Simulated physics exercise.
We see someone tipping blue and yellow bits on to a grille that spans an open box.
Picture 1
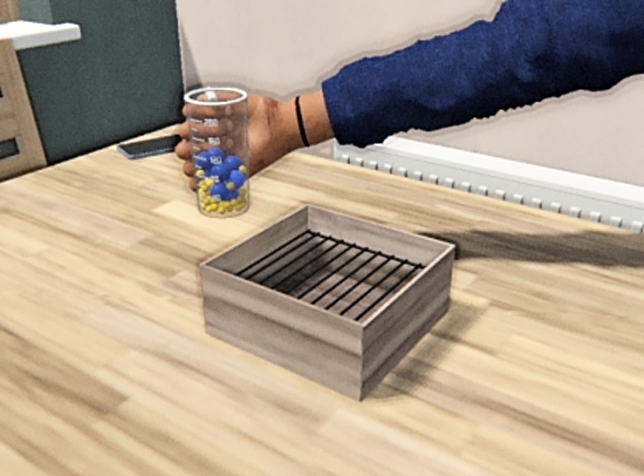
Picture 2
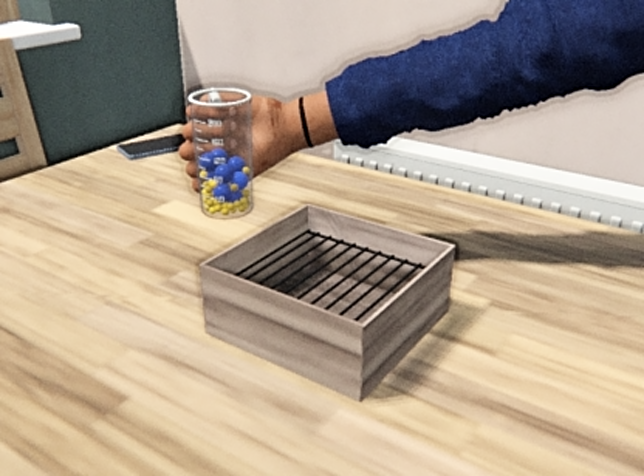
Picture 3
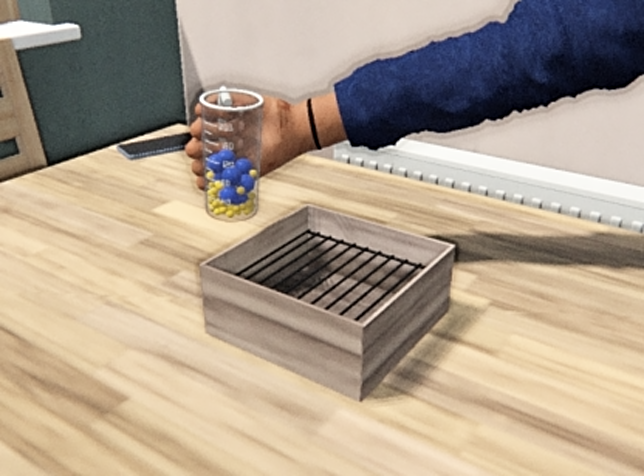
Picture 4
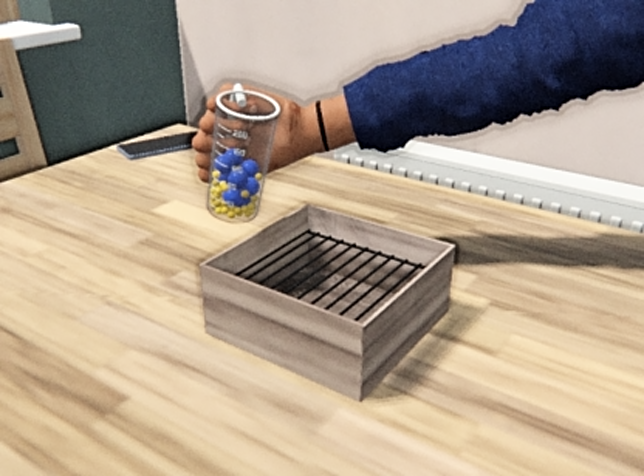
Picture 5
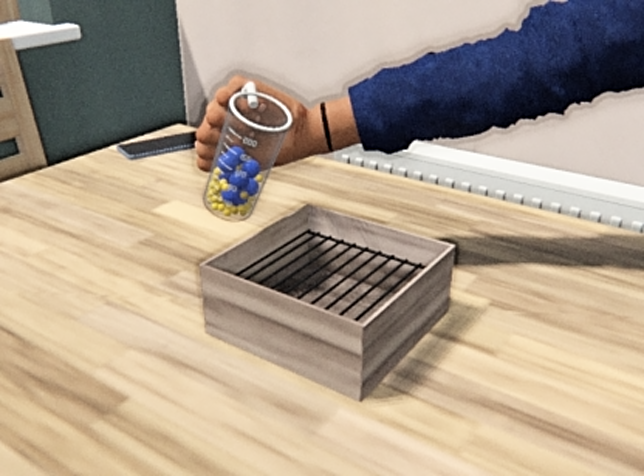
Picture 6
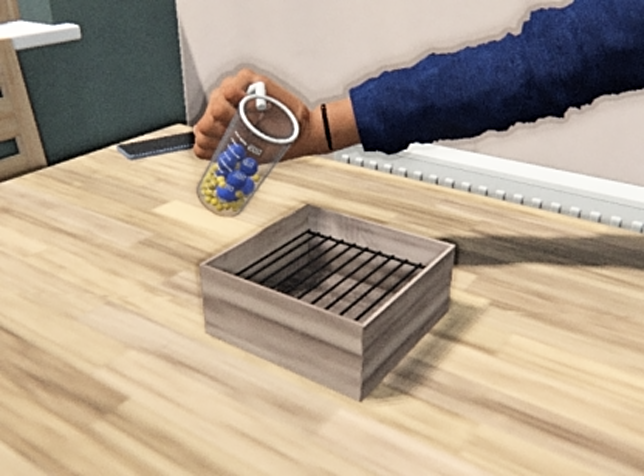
A clear cup of blue and yellow balls, held upright by a hand, shifting slightly right and tilting toward a wooden box with a grille.
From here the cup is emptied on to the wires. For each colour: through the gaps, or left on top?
The blue pieces are held back; the yellow pieces pass the rack.
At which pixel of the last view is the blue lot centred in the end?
Close to (301, 281).
Then, 0.39 s after the last picture, blue ones, all in the cup; yellow ones, all in the cup.
Then, 0.73 s after the last picture, blue ones, most in the cup, a small part on or over the wires; yellow ones, all in the cup.
Then, 1.02 s after the last picture, blue ones, all on or over the wires; yellow ones, a small part in the cup, about two thirds on or over the wires, about a quarter under the rack.
By the end, blue ones, all on the wires, none under the rack; yellow ones, all under the rack.
